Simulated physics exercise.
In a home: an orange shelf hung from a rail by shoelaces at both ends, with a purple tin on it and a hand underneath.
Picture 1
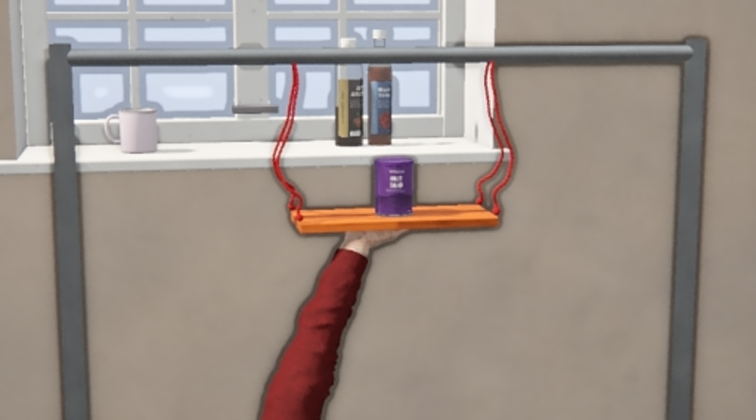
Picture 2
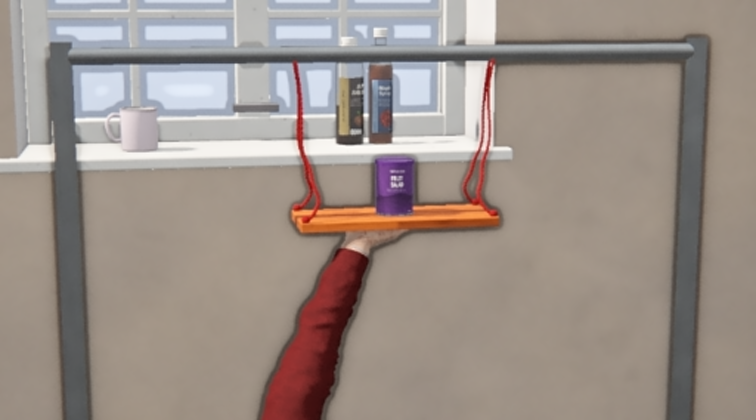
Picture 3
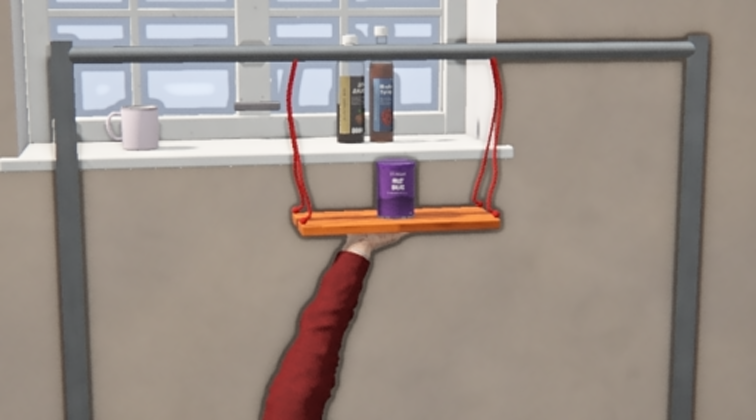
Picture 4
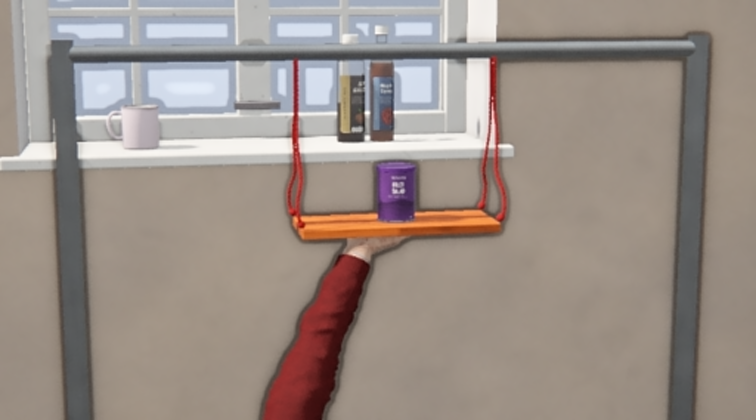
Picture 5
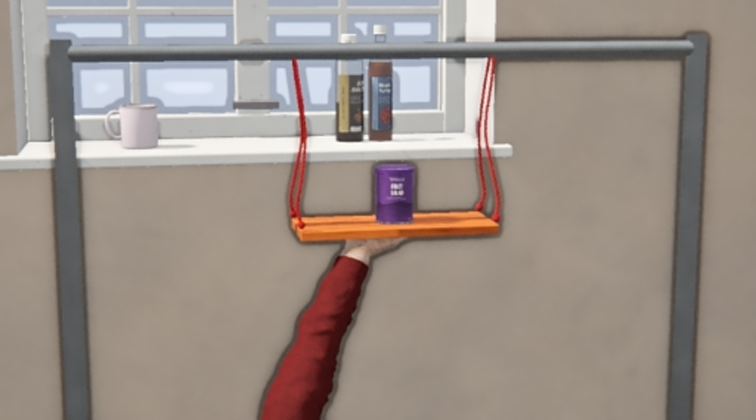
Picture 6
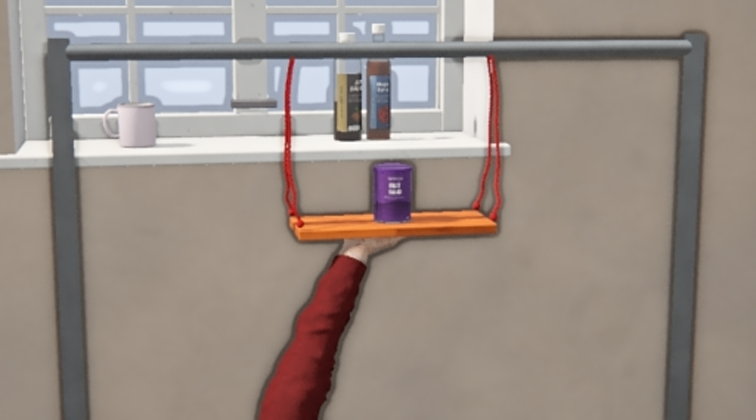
An orange shelf hangs by red laces from a grey rail, seen straight on before a beige wall and a white-framed window. A purple tin stands on it, a red-sleeved hand supports it from below, and a pale mug and two bottles sit on the sill behind. The hand lowers the shelf and tin very slightly, and the loose, bowed laces sway and straighten somewhat.
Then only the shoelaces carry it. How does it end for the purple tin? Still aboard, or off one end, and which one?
It ends still aboard.
Then, 0.54 s on from there, board level; tin on the board near (393, 197).
In the end, board level; tin on the board near (393, 197). The purple tin remains aboard.
